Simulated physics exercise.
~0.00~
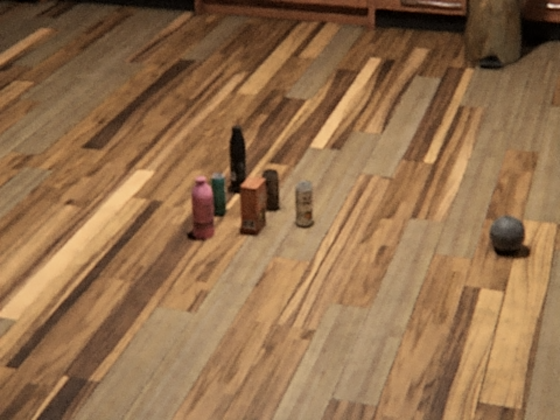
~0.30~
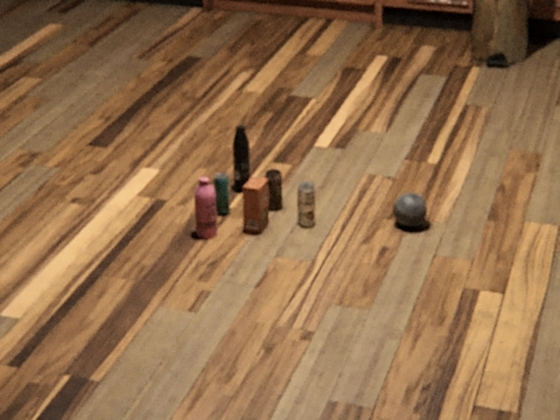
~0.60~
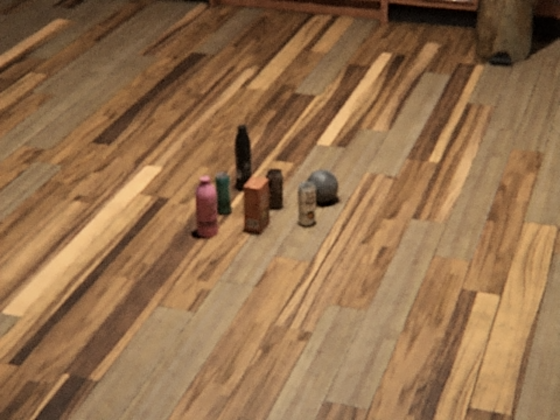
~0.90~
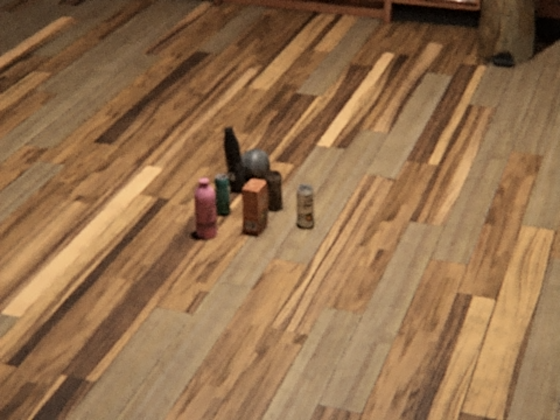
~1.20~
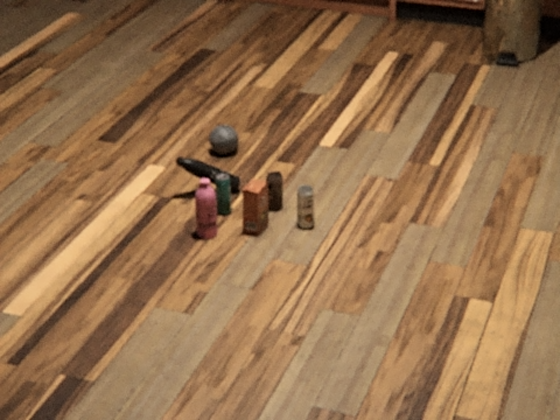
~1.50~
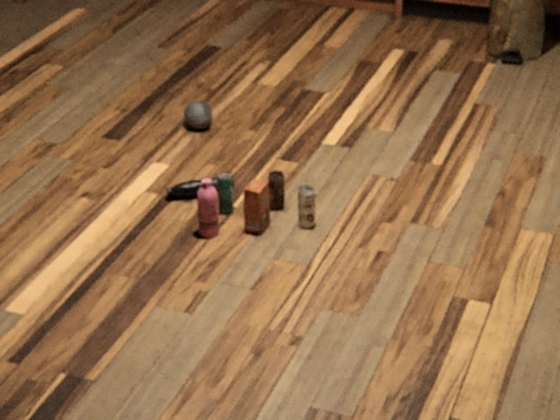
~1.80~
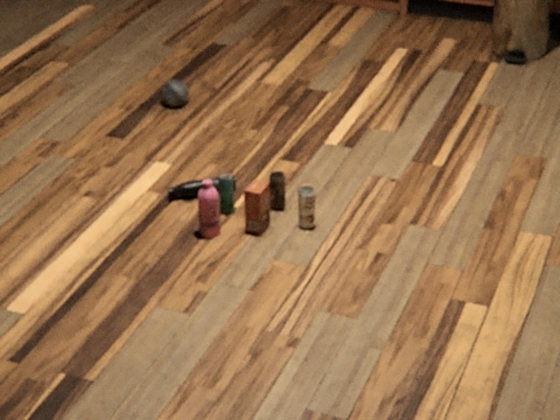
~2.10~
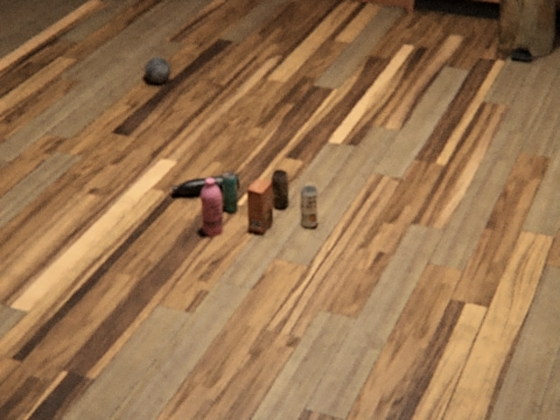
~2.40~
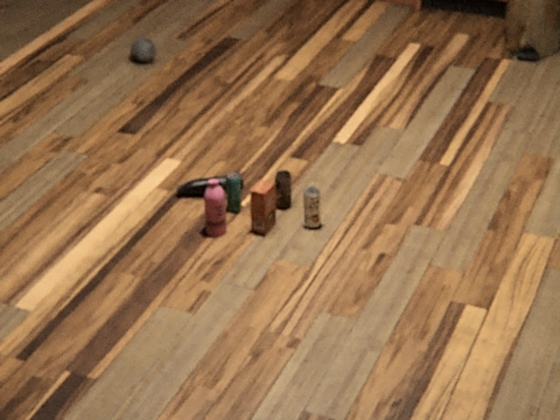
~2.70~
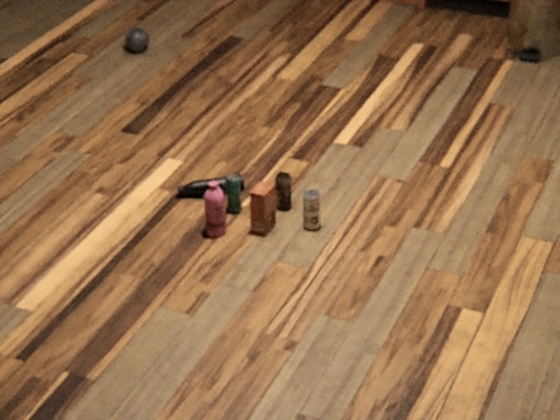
To begin with, a grey ball is at the right on a striped wooden floor, with a small cluster of upright bottles, cans and an orange carton to its left. The ball rolls left, passes behind the white can and reaches the black bottle at the back of the group. The bottle tips to the left and topples onto its side behind the pink bottle. The ball veers away, rolling up and left across the boards. It ends near the upper left, while the carton, pink bottle and three cans still stand.
